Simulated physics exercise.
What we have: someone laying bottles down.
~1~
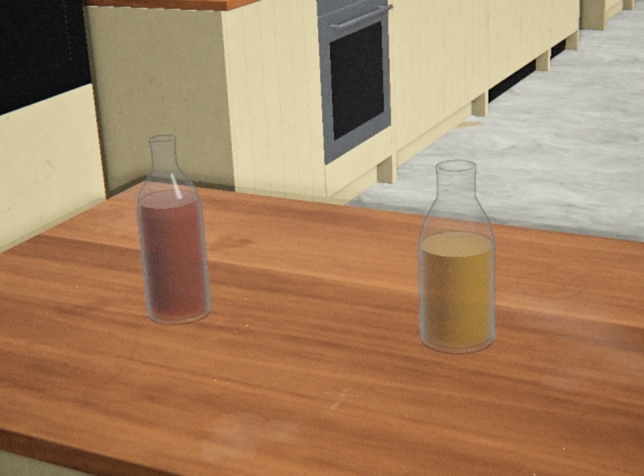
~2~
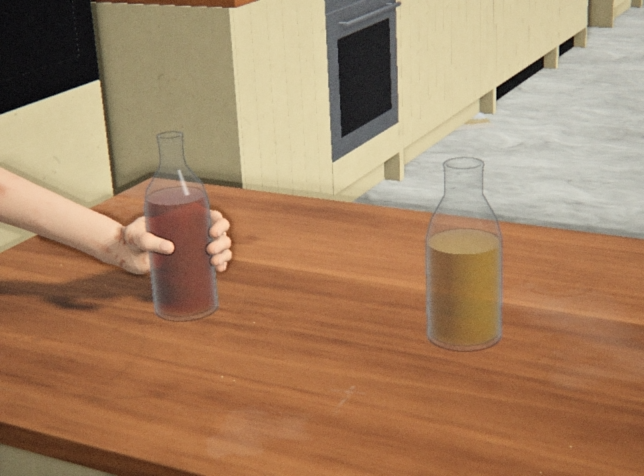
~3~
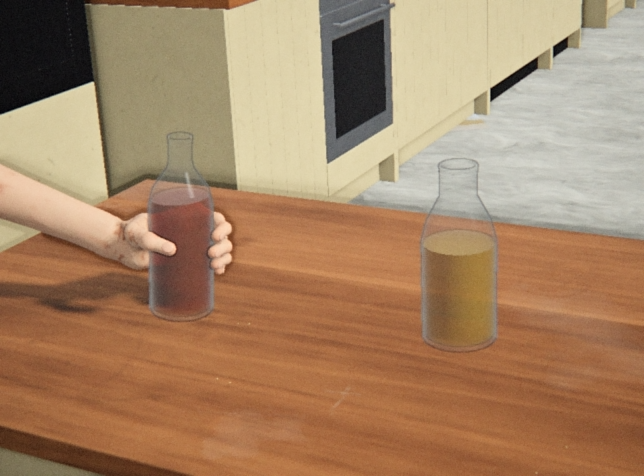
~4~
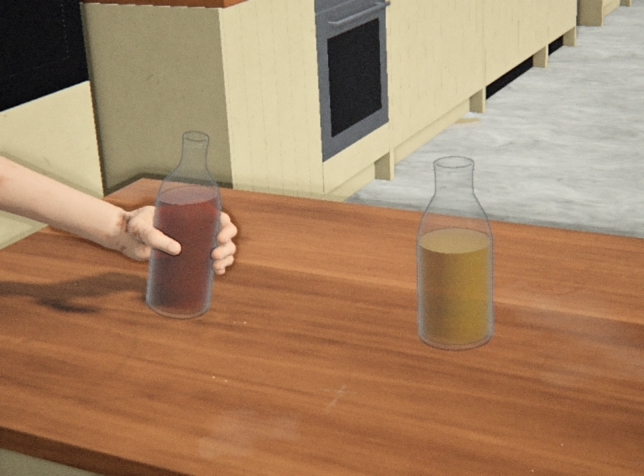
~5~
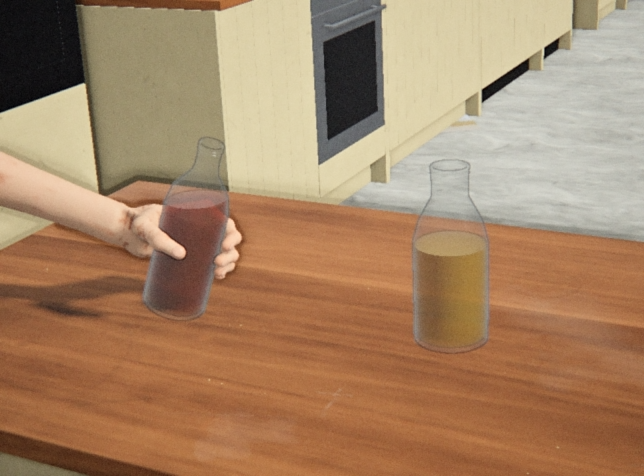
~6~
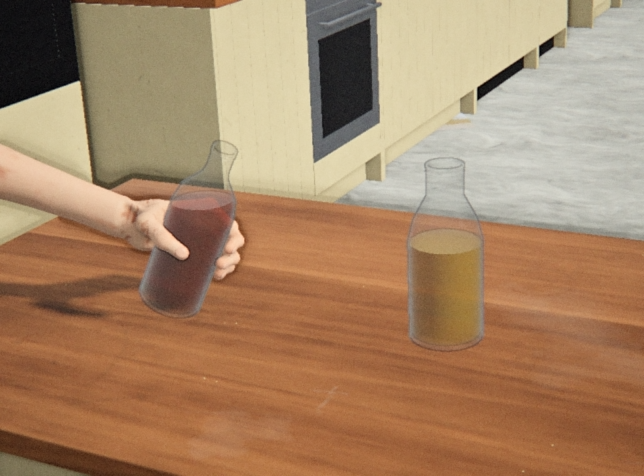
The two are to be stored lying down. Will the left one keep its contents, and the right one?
The left one runs out and the right one runs out.
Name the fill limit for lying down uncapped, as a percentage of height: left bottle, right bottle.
In turn 24 and 16 per cent.
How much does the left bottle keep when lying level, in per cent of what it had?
About 35 per cent.
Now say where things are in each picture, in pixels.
Both stand upright; left bottle (171, 225) about two thirds full, open; right bottle (457, 252) about half full, open, in the first frame.
A hand takes the left bottle; left bottle about two thirds full, surface at (176, 196); right bottle about half full, surface at (464, 242), in the second frame.
The left bottle leans; left bottle (181, 222) about two thirds full; right bottle (459, 250) about half full, in the third frame.
The left bottle leans; left bottle about two thirds full, surface at (189, 195); right bottle about half full, surface at (455, 241), in the fourth frame.
The left bottle leans; left bottle (193, 223) about two thirds full; right bottle (451, 251) about half full, in the fifth frame.
The left bottle leans; left bottle (197, 223) tipped 25°, open; right bottle about half full, surface at (446, 242), open, in the sixth frame.
Next, the left bottle is nearly down; left bottle, dry at the neck.
After that, the left bottle lies flat; left bottle, some has come out.
Finally, both lie flat; left bottle, some has come out; right bottle, some has come out.
